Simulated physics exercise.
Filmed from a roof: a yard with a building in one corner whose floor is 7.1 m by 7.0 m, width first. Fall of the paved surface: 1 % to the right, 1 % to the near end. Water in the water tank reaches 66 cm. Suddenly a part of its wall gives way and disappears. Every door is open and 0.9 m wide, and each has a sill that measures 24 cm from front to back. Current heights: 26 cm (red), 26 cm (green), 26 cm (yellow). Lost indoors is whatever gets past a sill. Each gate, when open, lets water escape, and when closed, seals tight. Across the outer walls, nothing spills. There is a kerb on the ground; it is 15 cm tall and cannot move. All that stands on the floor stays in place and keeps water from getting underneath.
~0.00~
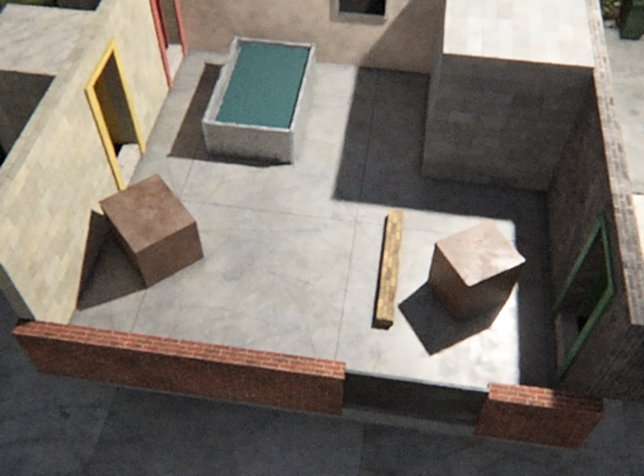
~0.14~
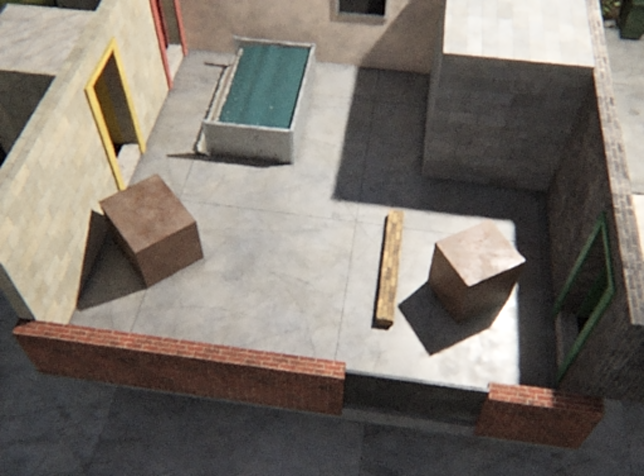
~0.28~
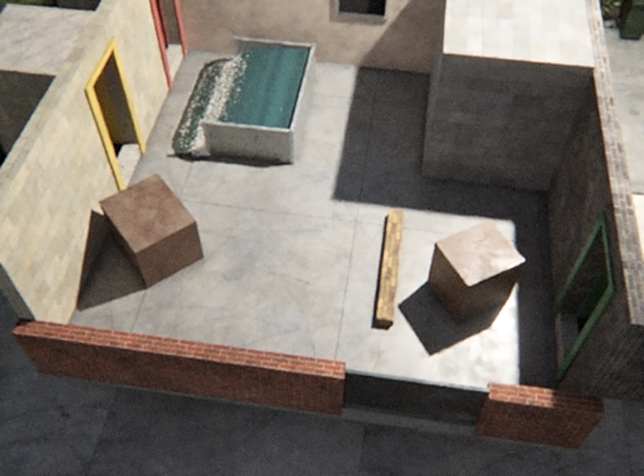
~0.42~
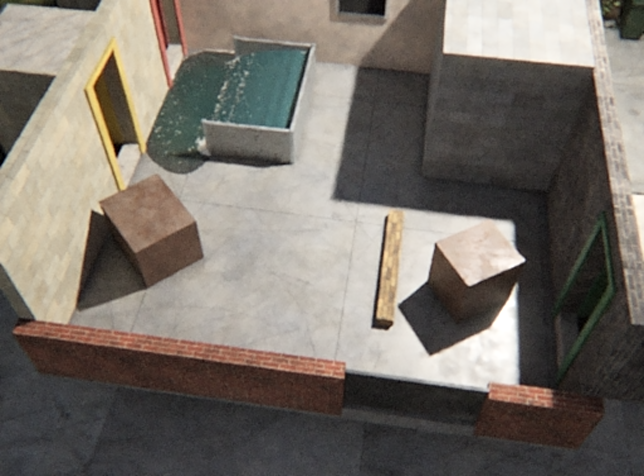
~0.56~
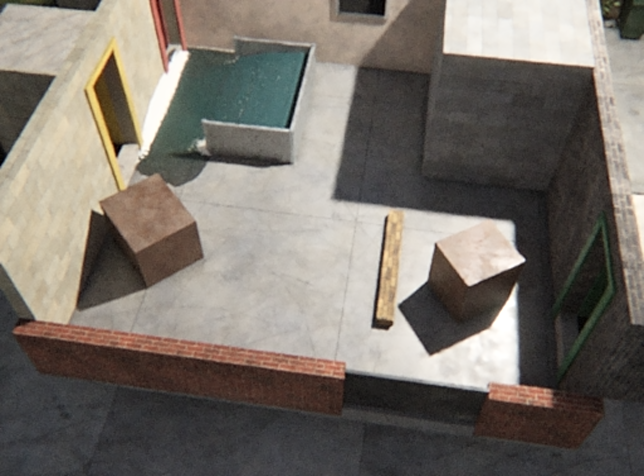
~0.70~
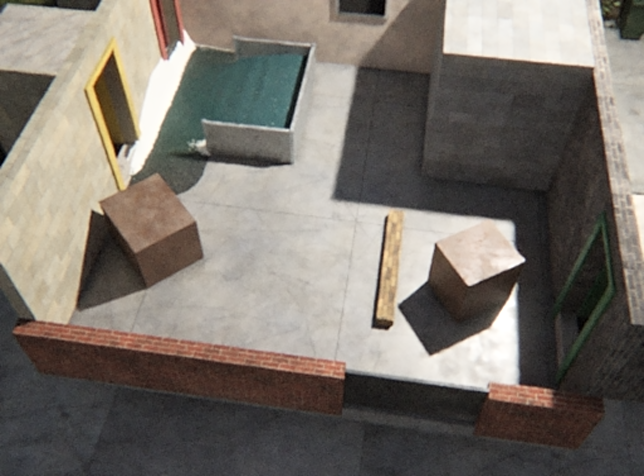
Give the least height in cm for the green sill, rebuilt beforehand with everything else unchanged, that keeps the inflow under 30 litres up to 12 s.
Close to 5.5 cm is just enough.
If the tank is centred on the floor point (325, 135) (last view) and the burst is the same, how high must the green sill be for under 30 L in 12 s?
You'd need some 6.0 cm.
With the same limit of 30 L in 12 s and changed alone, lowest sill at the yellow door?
The yellow one would have to be about 16 cm high.
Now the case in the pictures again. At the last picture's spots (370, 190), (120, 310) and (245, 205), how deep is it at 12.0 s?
In that order: 5, 3 and 2 cm.
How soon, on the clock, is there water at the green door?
Arrival at green: 6.0 s.
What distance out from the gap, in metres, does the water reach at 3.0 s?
Around 5.4 m from the gap.
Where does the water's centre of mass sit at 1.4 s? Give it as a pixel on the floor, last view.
The water's centre is at about (212, 112).
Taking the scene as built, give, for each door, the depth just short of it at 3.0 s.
Depths, in cm - red: 19, green: 0, yellow: 18.
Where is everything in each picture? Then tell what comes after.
In the first frame, the water tank at (262, 85) is whole and still, 66 cm deep; the green door at (577, 310) is dry.
In the second frame, the front is at (198, 150), 0.2 m from the gap at (225, 100); 0.4 m2 of floor is wet, 66 cm left at the back.
In the third frame, the gap is at (226, 101), the front 0.7 m out at (176, 145); the back of the water tank holds 65 cm.
In the fourth frame, the front is at (147, 141), 1.2 m from the gap at (226, 102); 3.4 m2 of floor is wet, 57 cm left at the back.
In the fifth frame, water pours out at (226, 103) and has run 1.3 m, to (164, 71); about 12 cm deep outside, 57 cm at the back.
In the sixth frame, the gap is at (226, 103), the front 1.5 m out at a hidden place; the back of the water tank holds 51 cm; 6.6 m in a straight line remain to the green door at (577, 310).
After 1.4 s water covers 15 % of the floor, deepest (50 cm) near (185, 52); it has not reached the green door.
After 3.0 s water covers 35 % of the floor, deepest (30 cm) near (122, 225); it has not reached the green door.
After 12.0 s water covers 95 % of the floor, deepest (12 cm) near (544, 420); 9 cm at the green door, 0 litres in over its 26 cm sill.
At the green door as built, the water arrived by 6.2 s and peaked near 9 cm at 10.6 s.
Run again over the same 12 s with other heights there, 39 litres in over 5 cm, 24 litres over 6 cm. The limit of 30 litres is kept from about 5.5 cm up.
